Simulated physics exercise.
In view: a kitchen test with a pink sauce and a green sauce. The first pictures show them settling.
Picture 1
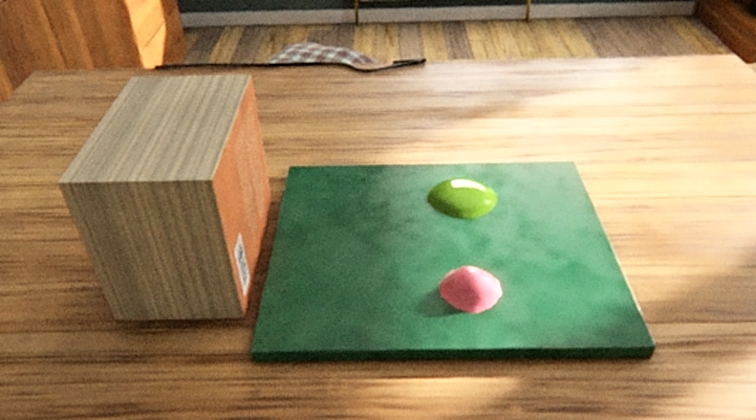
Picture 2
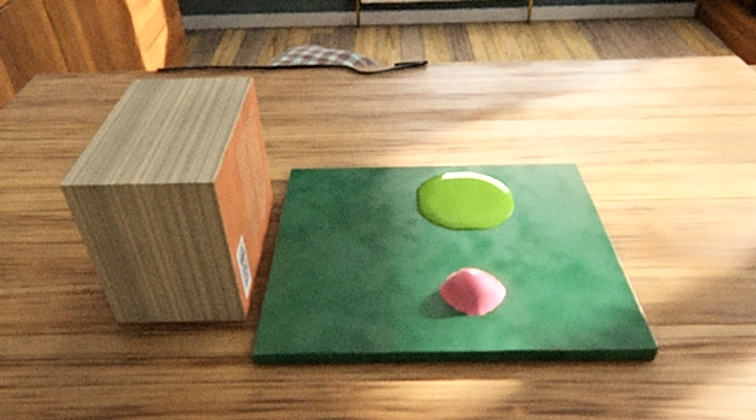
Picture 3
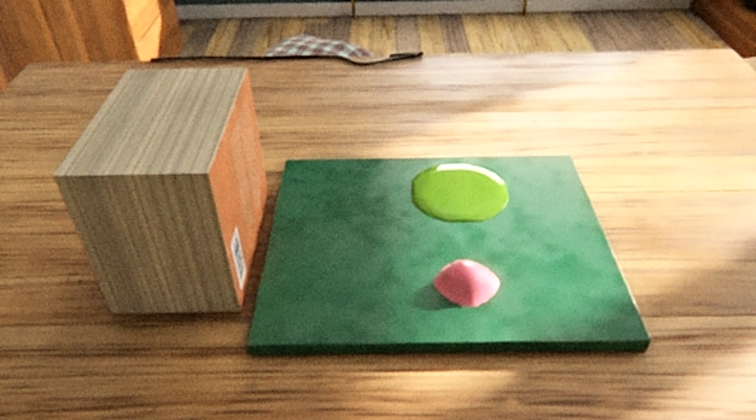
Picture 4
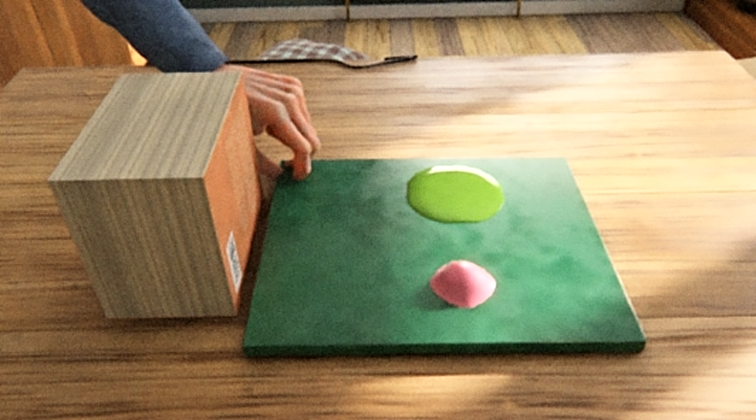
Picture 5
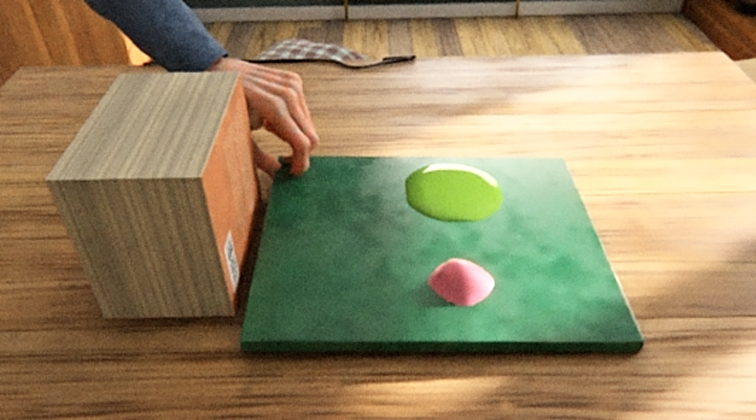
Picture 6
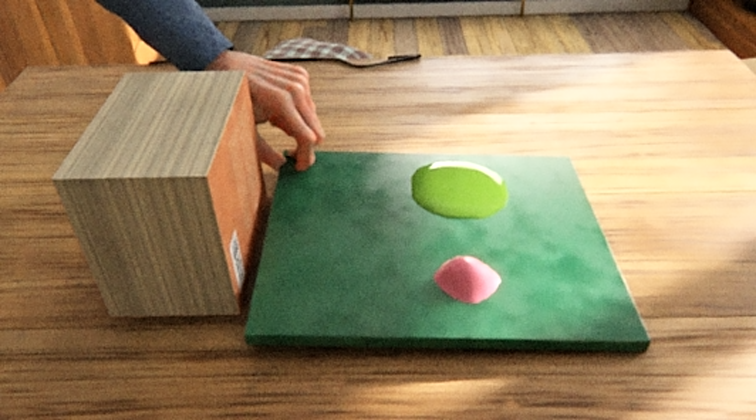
At the start, a pink mound and a low green blob sit on a flat green slab beside a thick, boxy object, and the green one spreads into a thin pool. Then a hand reaches in from behind the object, grips the slab's far left corner and raises it very slightly, with neither blob visibly sliding.
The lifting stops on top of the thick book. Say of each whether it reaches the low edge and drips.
The pink sauce? It stays put. The green sauce slips off.
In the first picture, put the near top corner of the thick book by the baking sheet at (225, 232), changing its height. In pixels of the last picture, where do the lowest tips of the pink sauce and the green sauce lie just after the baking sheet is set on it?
First about (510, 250), second about (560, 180).
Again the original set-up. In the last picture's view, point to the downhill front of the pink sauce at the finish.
Once everything stops, that point is close to (528, 233).
Soon after, slope about 30°; the pink sauce has not moved; the green sauce has crept down a long way.
Later, the pink sauce has not moved; the green sauce is dripping off the low end.
In the end, slope about 30°; the pink sauce has not moved; the green sauce is dripping off the low end.
